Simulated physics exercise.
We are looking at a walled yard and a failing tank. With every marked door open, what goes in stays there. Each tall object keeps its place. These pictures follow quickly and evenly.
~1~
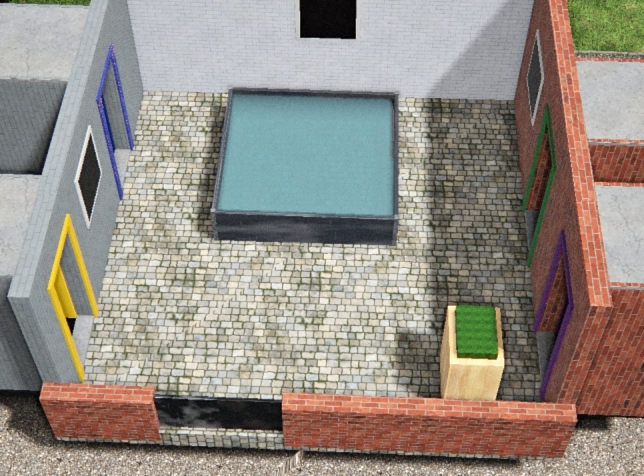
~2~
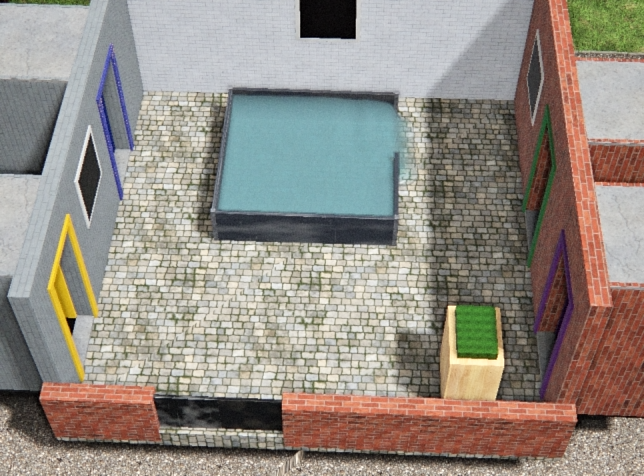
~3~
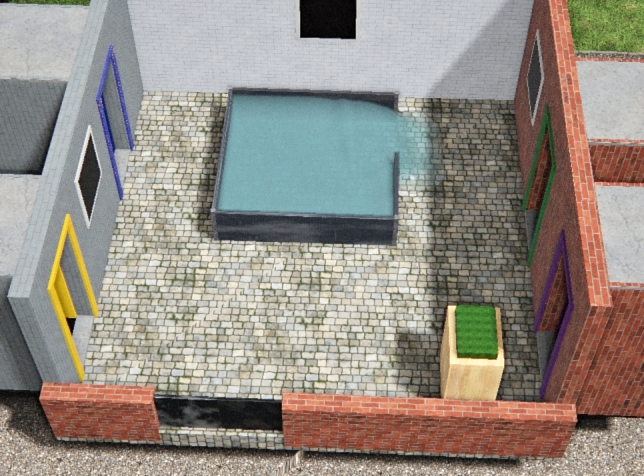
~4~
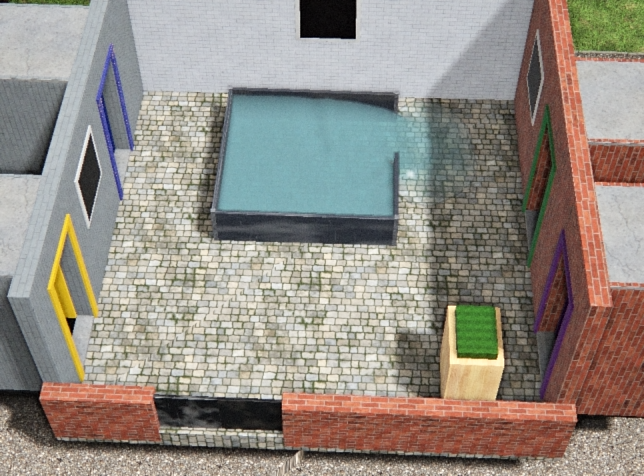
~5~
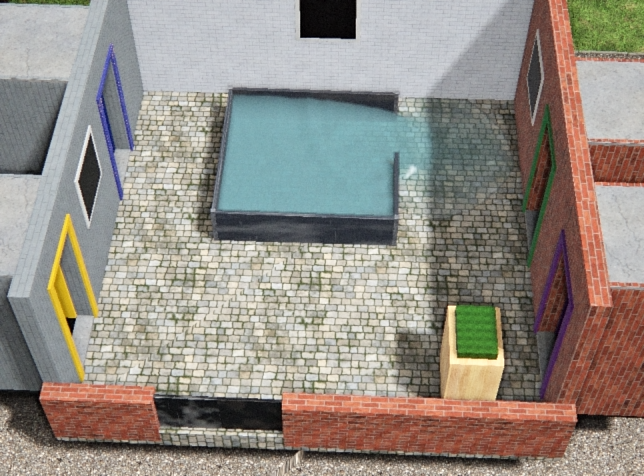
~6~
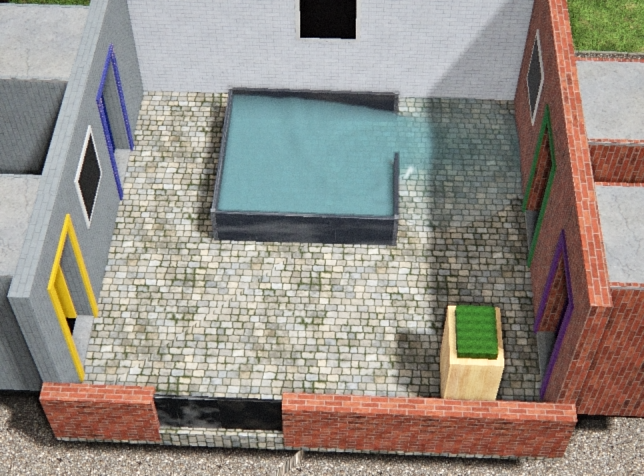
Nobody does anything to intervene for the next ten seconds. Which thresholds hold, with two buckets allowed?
Purple door: Over the cap; green door: Over the cap; blue door: Within the cap; yellow door: Over the cap.
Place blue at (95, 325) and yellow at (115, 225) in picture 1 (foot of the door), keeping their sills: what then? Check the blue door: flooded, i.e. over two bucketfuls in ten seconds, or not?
My take is that the blue door gets beyond it.
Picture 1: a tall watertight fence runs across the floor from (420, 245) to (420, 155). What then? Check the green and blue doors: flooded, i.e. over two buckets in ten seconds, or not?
Green: Stays within the limit; blue: Stays within the limit.
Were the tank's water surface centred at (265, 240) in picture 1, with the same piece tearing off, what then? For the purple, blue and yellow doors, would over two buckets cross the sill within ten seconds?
My reading: The purple door floods, the blue door lets more in, the yellow door stays under.
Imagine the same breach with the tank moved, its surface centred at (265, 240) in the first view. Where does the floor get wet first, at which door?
I'd go with the one in green.
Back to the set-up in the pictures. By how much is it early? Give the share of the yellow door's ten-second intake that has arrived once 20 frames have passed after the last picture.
Roughly 0 percent.
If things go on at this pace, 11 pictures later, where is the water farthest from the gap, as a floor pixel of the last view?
About (527, 345).
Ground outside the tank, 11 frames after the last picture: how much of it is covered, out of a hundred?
About 20 %.
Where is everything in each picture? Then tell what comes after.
The first frame shows the tank at (309, 153) is whole and still.
In the second frame, water pours out at (393, 142) and has run to (402, 120).
In the third frame, water pours out at (393, 144) and has run to (421, 115).
In the fourth frame, water pours out at (393, 144) and has run to (469, 175).
In the fifth frame, water pours out at (393, 144) and has run to (507, 165).
In the sixth frame, water pours out at (393, 144) and has run to (514, 120).
A moment on, water covers 15 % of the floor; the purple door not reached, the green door wet at the sill, nothing in, the blue door not reached, the yellow door not reached.
Next, water covers 20 % of the floor; the purple door not reached, the green door under two buckets in, the blue door not reached, the yellow door not reached.
Then, water covers 40 % of the floor; the purple door wet at the sill, nothing in, the green door over two buckets in, the blue door not reached, the yellow door not reached.
Later, water covers 75 % of the floor; the purple door over two buckets in, the green door over two buckets in, the blue door wet at the sill, nothing in, the yellow door wet at the sill, nothing in.
In the end, water covers 95 % of the floor; the purple door far over two buckets in, the green door over two buckets in, the blue door under two buckets in, the yellow door far over two buckets in.
